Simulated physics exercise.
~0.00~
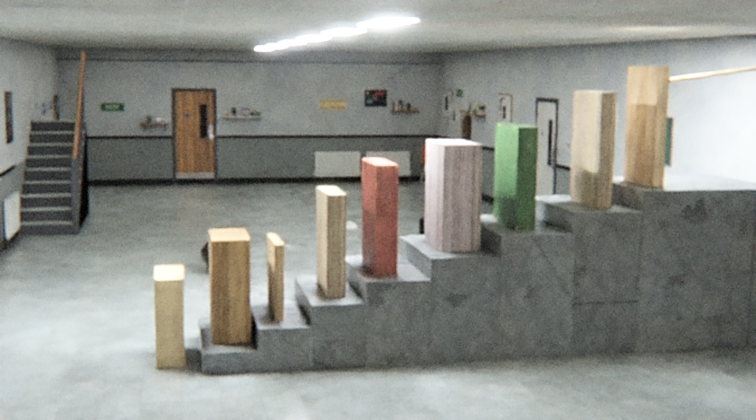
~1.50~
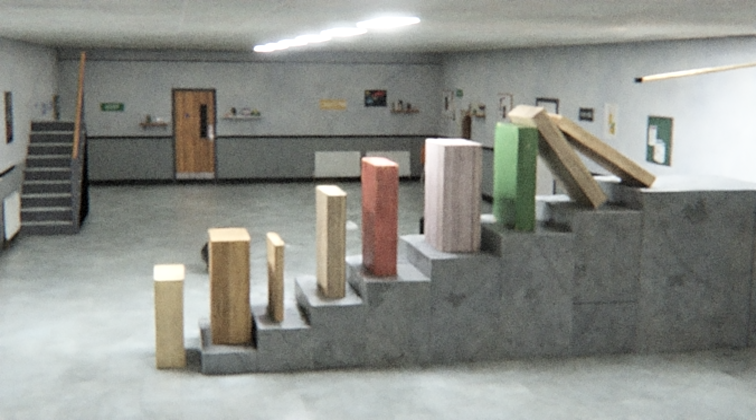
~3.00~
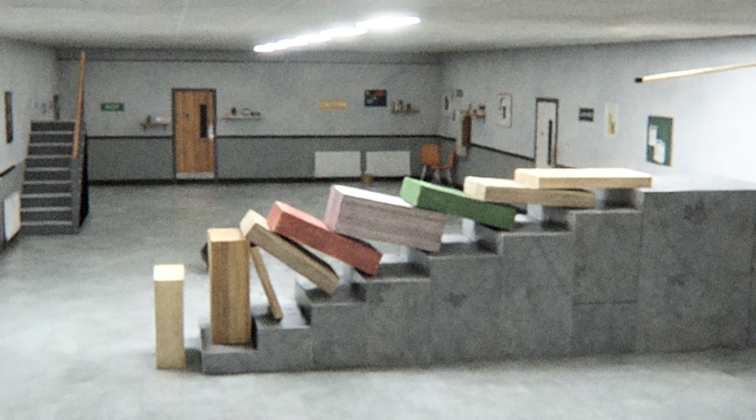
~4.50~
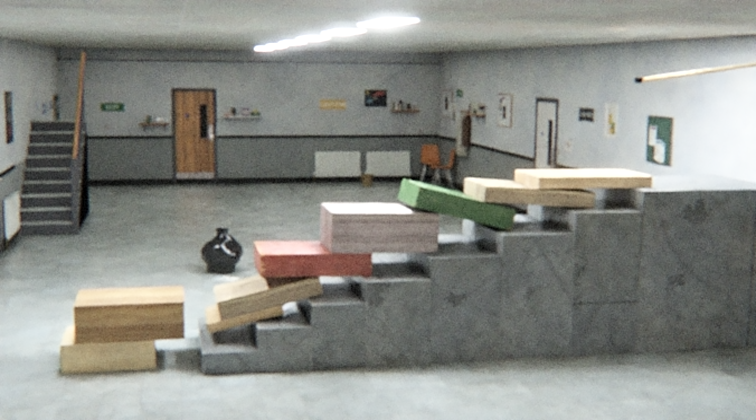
Nine upright wooden boards toppling leftward down grey steps, the top one first, then green and red, until all lie fallen.
